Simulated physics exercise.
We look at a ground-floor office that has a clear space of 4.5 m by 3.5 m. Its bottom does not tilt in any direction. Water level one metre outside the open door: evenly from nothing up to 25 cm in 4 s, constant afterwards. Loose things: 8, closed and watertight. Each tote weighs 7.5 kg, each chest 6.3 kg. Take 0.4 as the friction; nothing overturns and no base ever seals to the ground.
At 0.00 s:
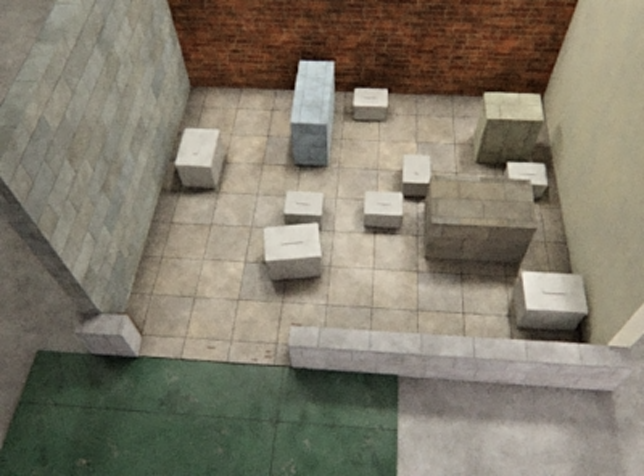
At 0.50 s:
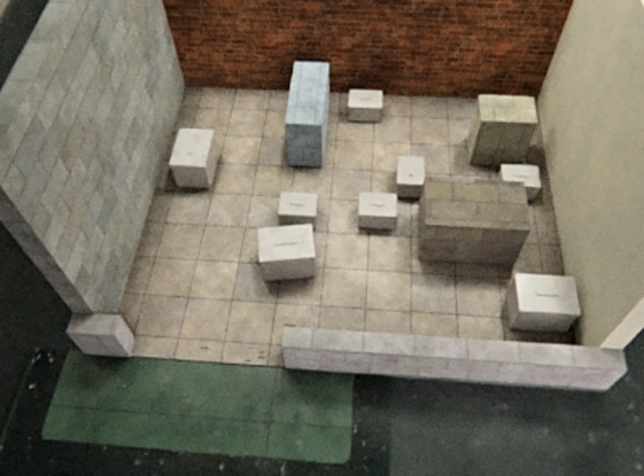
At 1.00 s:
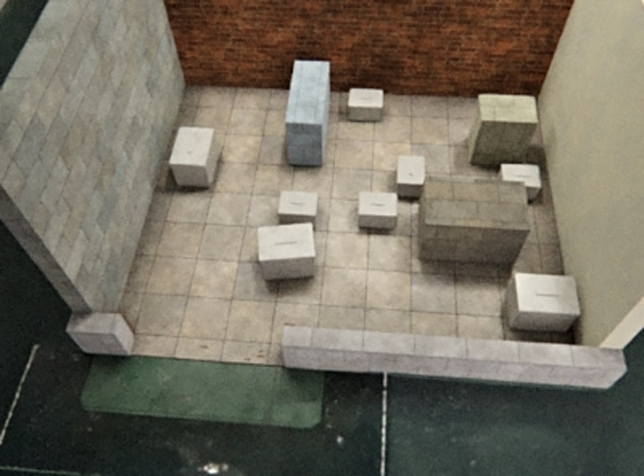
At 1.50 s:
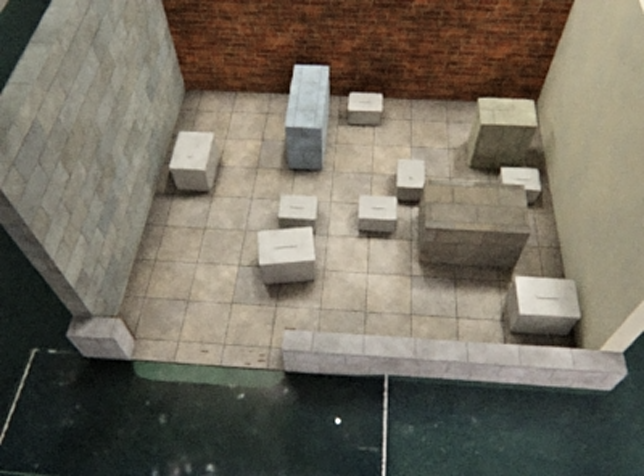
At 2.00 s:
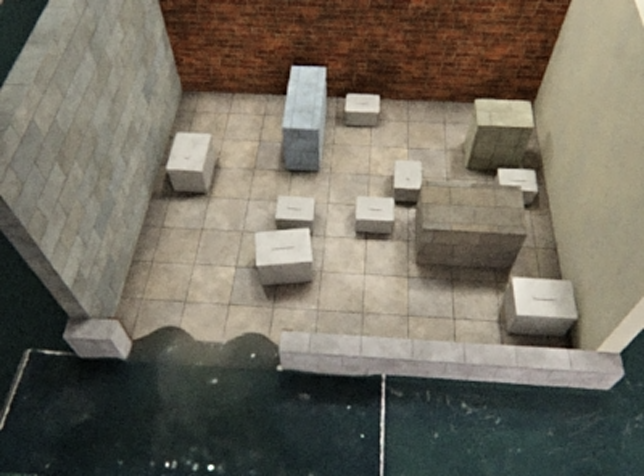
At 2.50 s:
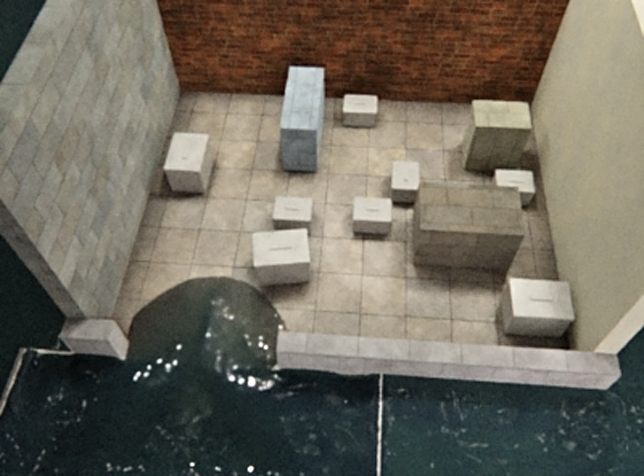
Walled room with scattered pale blocks standing still as dark water covers the green strip outside and pushes through the front opening.
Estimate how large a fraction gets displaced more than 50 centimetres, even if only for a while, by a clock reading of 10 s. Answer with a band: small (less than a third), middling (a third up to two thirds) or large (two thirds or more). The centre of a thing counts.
Large.
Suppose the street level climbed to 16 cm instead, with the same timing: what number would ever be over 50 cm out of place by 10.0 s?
So the tally would be 4.
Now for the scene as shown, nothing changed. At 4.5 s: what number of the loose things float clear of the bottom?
Count: 1.
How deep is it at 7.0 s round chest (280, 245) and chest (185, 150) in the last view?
Some 7 cm at the first, some 21 cm at the second.
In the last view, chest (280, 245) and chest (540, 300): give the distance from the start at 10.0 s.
They sit 300 cm and 40 cm away, in the order given.
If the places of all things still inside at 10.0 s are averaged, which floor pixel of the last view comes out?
(465, 197).
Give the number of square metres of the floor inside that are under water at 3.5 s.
Roughly 3.5 m2.
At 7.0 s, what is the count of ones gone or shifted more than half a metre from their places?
The answer is 5.
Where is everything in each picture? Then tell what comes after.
The first picture shows a tote at (371, 97), on the bottom; a chest at (554, 292) rests on the ground; water covers 0.0 m2; 0 of 8 have shifted.
The second picture shows a tote at (365, 99) rests on the ground; a chest at (547, 294) rests on the ground; 0.0 m2 under water; 0 of 8 have shifted.
The third picture shows a tote at (366, 98), on the bottom; a chest at (547, 293), on the bottom; water covers 0.0 m2; 0 of 8 have shifted.
The fourth picture shows a tote at (365, 102) rests on the ground; a chest at (547, 297) rests on the ground; 0.0 m2 under water; 0 of 8 have shifted.
The fifth picture shows a tote at (362, 103) rests on the ground; a chest at (544, 297) rests on the ground; 0.1 m2 under water; 0 of 8 have shifted.
The sixth picture shows a tote at (360, 104), on the bottom; a chest at (541, 298) rests on the ground; water covers 0.9 m2; 0 of 8 have shifted.
After 3.5 s 0 of 8 are over 50 cm from their spots; 0 afloat.
After 4.5 s 1 of 8 are over 50 cm from their spots; 1 afloat.
After 7.0 s 5 of 8 are over 50 cm from their spots; 4 afloat.
After 10.0 s 7 of 8 are over 50 cm from their spots, and 7 have been at some point; 7 afloat.
